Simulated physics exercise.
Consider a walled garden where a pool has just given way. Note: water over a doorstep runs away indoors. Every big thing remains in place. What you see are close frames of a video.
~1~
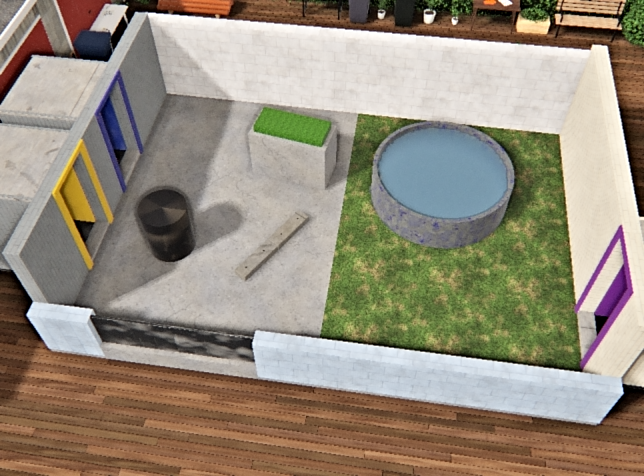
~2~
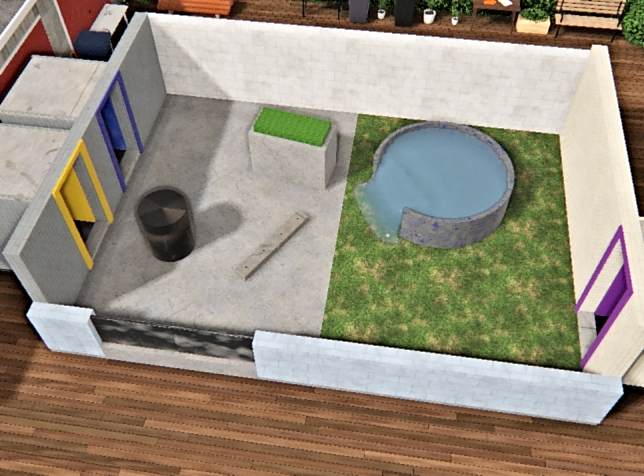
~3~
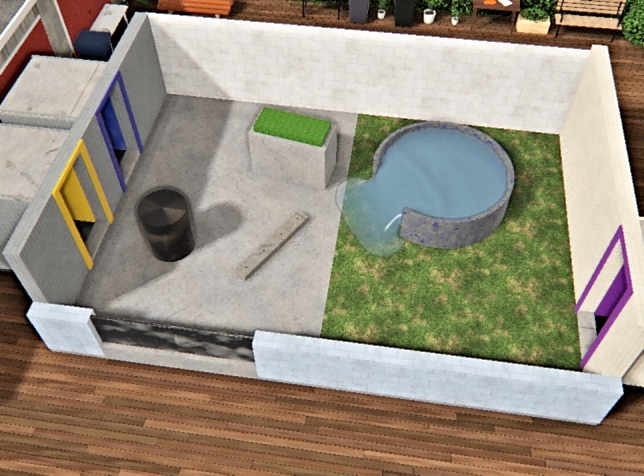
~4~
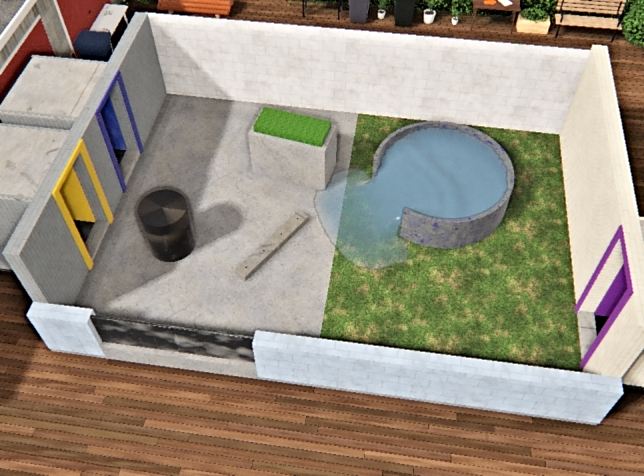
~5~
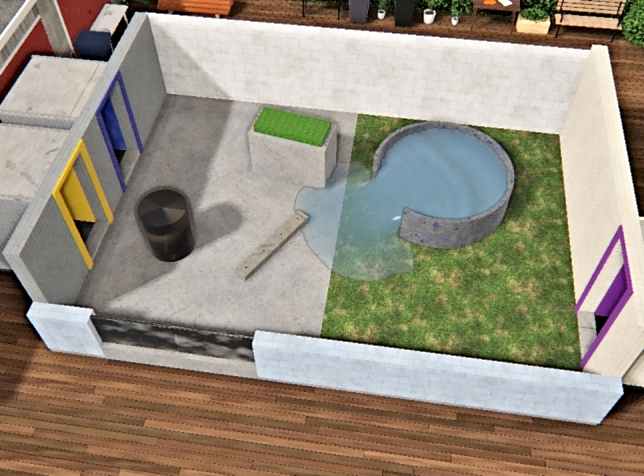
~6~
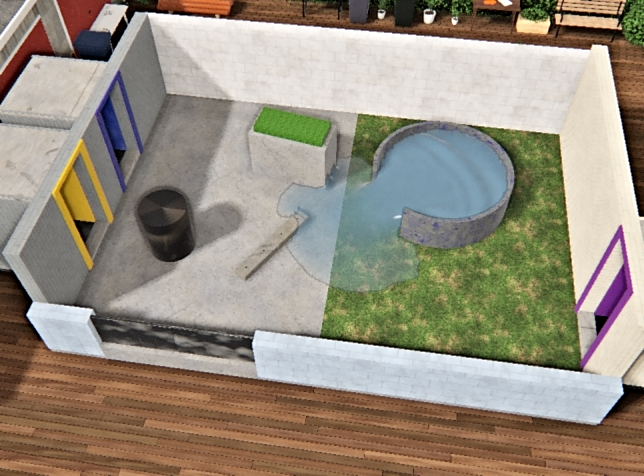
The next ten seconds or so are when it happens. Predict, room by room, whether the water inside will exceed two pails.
Blue door: Does not exceed two pails. Yellow door: Exceeds two pails. Purple door: Does not exceed two pails.
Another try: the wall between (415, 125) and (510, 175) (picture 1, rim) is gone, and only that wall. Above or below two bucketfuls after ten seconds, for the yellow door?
Well, yellow sits short of it, as far as I can tell.
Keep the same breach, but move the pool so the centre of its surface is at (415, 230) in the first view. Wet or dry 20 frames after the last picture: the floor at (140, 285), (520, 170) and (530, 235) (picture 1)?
First spot gets drenched, second spot stays unwetted, third spot stays unwetted.
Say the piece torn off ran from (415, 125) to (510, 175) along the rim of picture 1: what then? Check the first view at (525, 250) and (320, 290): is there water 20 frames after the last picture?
Respectively, inundated and left dry.
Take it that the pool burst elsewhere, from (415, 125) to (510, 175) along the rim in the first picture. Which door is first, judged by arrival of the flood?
Go with the one in purple.
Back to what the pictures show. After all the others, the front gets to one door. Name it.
From what the pictures show, it's the purple one.
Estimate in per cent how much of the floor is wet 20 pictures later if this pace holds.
Near 60 in a hundred.
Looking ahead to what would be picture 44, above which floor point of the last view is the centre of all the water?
Near (308, 237).
A moment on, water covers 25 % of the floor; the blue door not reached, the yellow door not reached, the purple door not reached.
Next, water covers 45 % of the floor; the blue door not reached, the yellow door not reached, the purple door not reached.
Then, water covers 60 % of the floor; the blue door under two buckets in, the yellow door wet at the sill, nothing in, the purple door not reached.
Later, water covers 80 % of the floor; the blue door under two buckets in, the yellow door over two buckets in, the purple door not reached.
In the end, water covers 90 % of the floor; the blue door under two buckets in, the yellow door over two buckets in, the purple door wet at the sill, nothing in.
